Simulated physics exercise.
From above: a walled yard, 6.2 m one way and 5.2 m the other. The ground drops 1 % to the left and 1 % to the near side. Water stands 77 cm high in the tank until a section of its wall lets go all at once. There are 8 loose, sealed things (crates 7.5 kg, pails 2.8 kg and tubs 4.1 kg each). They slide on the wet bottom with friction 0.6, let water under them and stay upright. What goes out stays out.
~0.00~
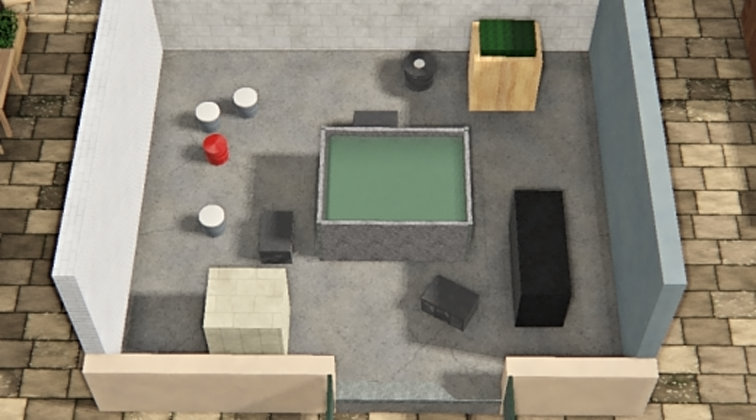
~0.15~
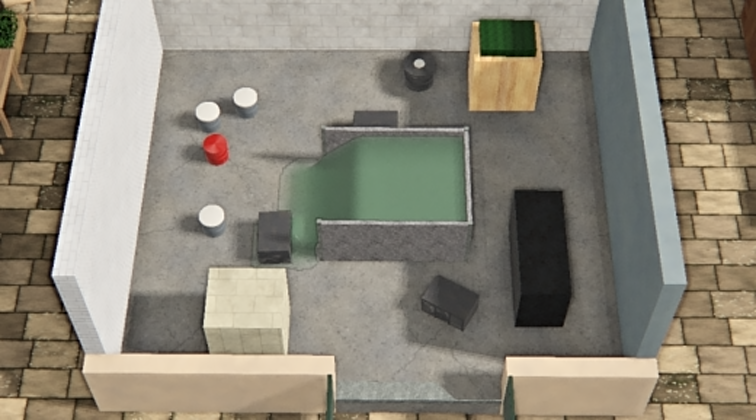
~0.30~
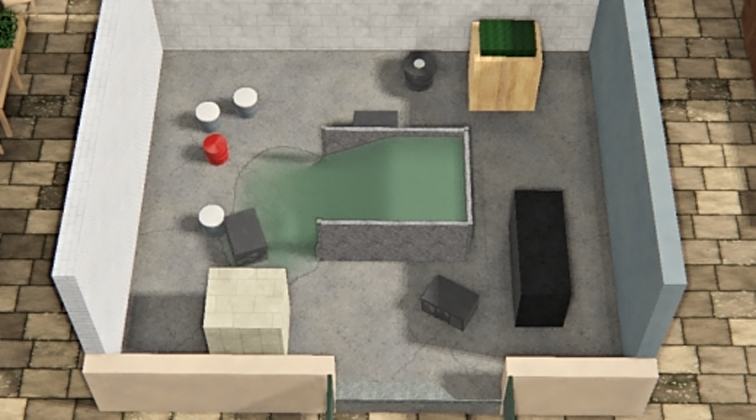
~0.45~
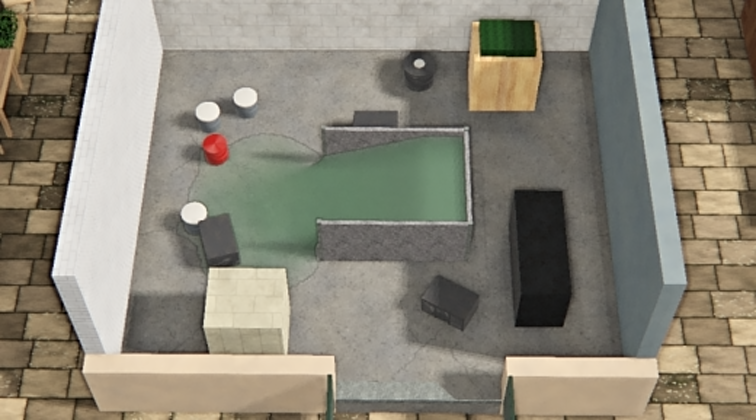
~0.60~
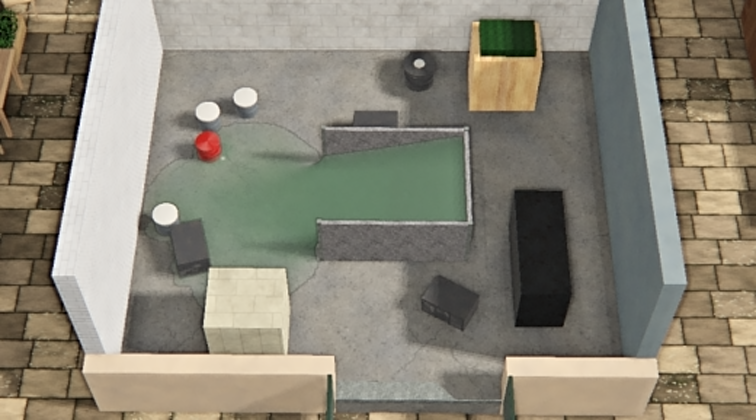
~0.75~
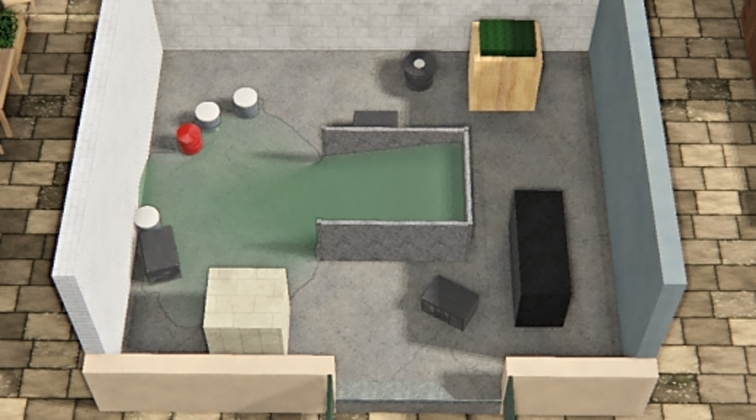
To begin with, green water fills a walled basin in a yard scattered with pails and boxes. The basin's left side opens and water spreads leftward across the ground, pushing a dark box, then a white-topped pail. The red pail shifts left too, as the water reaches the left wall.
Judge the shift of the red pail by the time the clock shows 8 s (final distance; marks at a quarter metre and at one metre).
The red pail travels far.
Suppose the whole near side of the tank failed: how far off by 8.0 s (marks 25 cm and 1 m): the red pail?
Then the red pail stays put.
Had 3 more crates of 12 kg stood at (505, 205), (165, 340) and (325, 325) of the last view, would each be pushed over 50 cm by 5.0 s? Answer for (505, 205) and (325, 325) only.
In that order: Under, less.
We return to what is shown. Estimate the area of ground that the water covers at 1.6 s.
About 12.0 m2.
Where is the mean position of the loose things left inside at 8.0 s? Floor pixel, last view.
Around (433, 210).
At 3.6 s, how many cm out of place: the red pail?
Roughly 200 cm by then.
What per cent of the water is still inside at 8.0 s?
Some 96 per cent remains.
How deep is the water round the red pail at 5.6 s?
Roughly 7 cm.
After 1.6 s the red pail is near (169, 65), 1.4 m from its start, afloat; 0 of 8 are out; 4 afloat.
After 3.6 s the red pail is near (344, 120), 1.8 m from its start, aground; 0 of 8 are out; 4 afloat.
After 5.6 s the red pail is near (381, 141), 2.2 m from its start, afloat; 0 of 8 are out; 6 afloat.
After 8.0 s the red pail is near (344, 131), 1.7 m from its start, afloat; 0 of 8 are out; 8 afloat.
